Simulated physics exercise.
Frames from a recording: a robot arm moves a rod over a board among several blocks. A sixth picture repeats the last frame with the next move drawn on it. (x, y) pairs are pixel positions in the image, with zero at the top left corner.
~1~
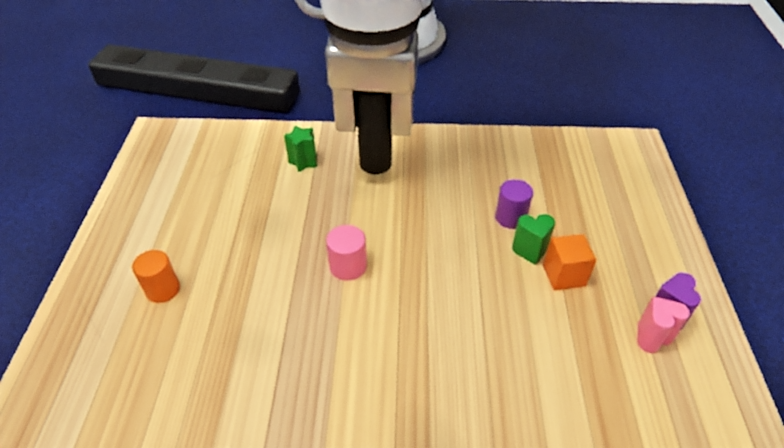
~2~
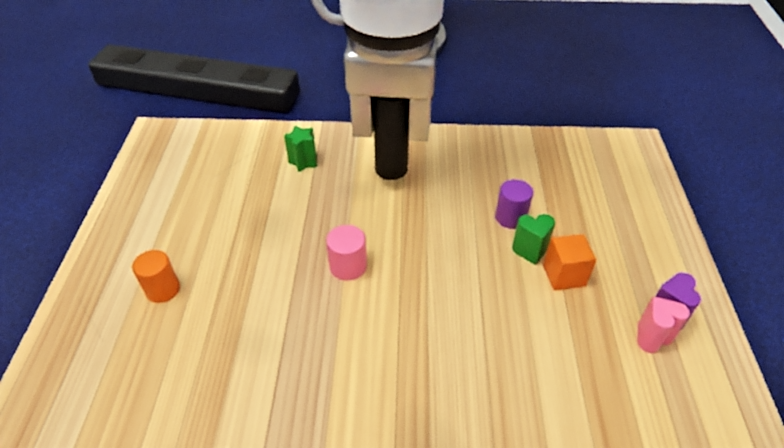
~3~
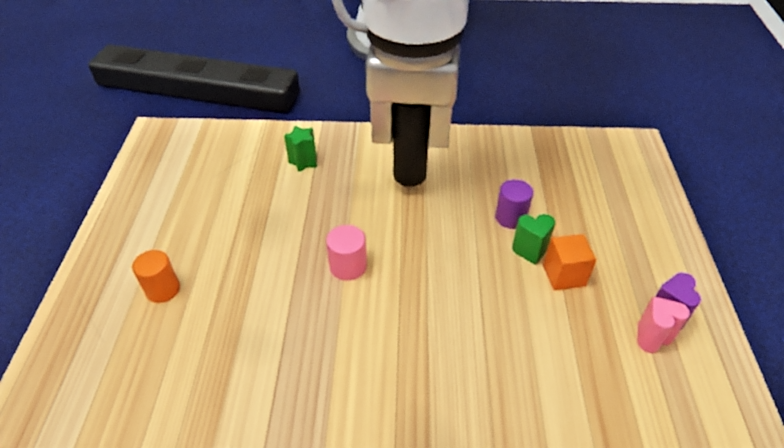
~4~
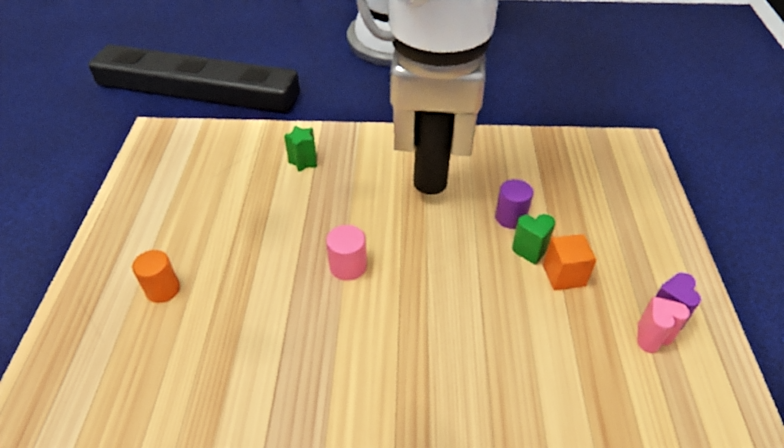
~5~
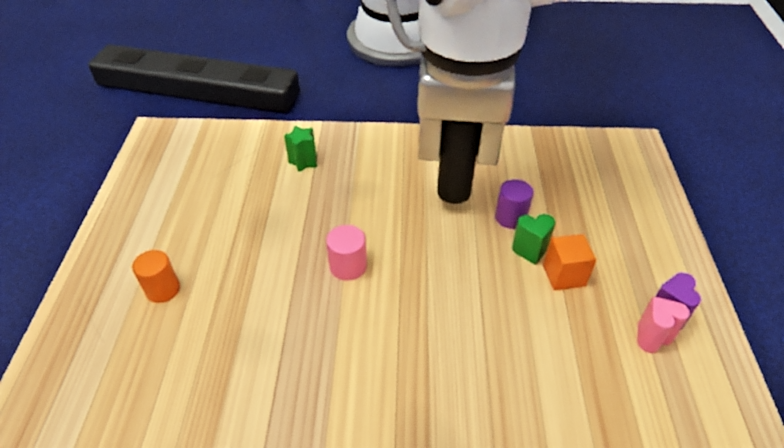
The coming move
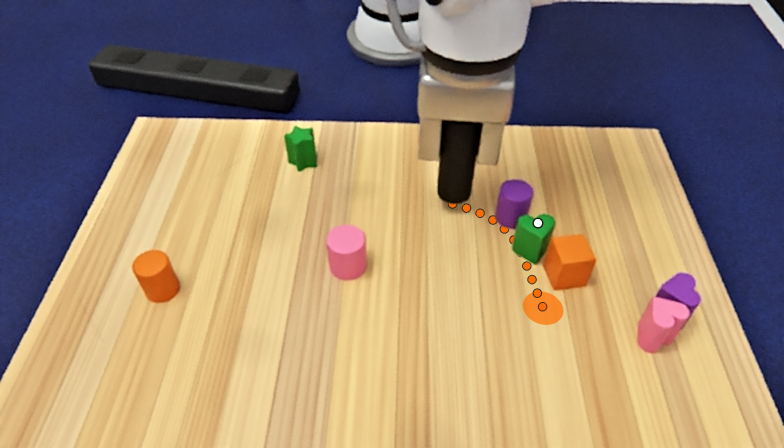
On a light wooden board over a dark blue surface, a robot arm holds a black rod near the far edge, among scattered colourful blocks. The arm moves the rod steadily right and slightly nearer, bringing it just left of the purple cylinder, while the blocks all stay still.
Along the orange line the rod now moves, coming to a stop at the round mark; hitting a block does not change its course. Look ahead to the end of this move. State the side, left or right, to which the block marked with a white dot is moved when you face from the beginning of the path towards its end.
The block marked with a white dot is shifted sideways to the right, facing along the path from start to end.
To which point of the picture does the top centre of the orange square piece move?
The centre of its top will be at (614, 271).
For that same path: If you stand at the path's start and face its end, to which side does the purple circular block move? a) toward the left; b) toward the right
The one that fits is a, toward the left.
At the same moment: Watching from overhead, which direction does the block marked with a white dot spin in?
It rotates counterclockwise.
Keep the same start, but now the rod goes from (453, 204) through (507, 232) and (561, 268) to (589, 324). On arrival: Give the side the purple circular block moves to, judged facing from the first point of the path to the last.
It heads left.
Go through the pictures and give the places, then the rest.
Tip of the rod at (376, 164), middles of tops, purple circular block at (517, 189), green heart-shaped block at (538, 223), orange square piece at (574, 248), in the first picture.
Rod at (391, 169), nothing pushed, in the second picture.
Rod at (410, 176), nothing pushed, in the third picture.
Rod at (430, 183), nothing pushed, in the fourth picture.
Rod at (454, 192), purple circular block at (517, 189), green heart-shaped block at (538, 223), orange square piece at (574, 248), in the fifth picture.
The line goes from (453, 204) through (499, 224) and (525, 262) to (543, 308); the dot is on the green heart-shaped block.
What follows on the original path. One third of the way, rod at (502, 213); purple circular block at (540, 195).
Two thirds of the way, rod at (529, 251); purple circular block at (549, 200); green heart-shaped block at (564, 255), turned 15° anticlockwise; orange square piece at (602, 264), turned 40° anticlockwise.
At the end, rod at (547, 297); purple circular block at (549, 200); green heart-shaped block at (587, 290), turned 65° anticlockwise; orange square piece at (614, 271), turned 85° anticlockwise.
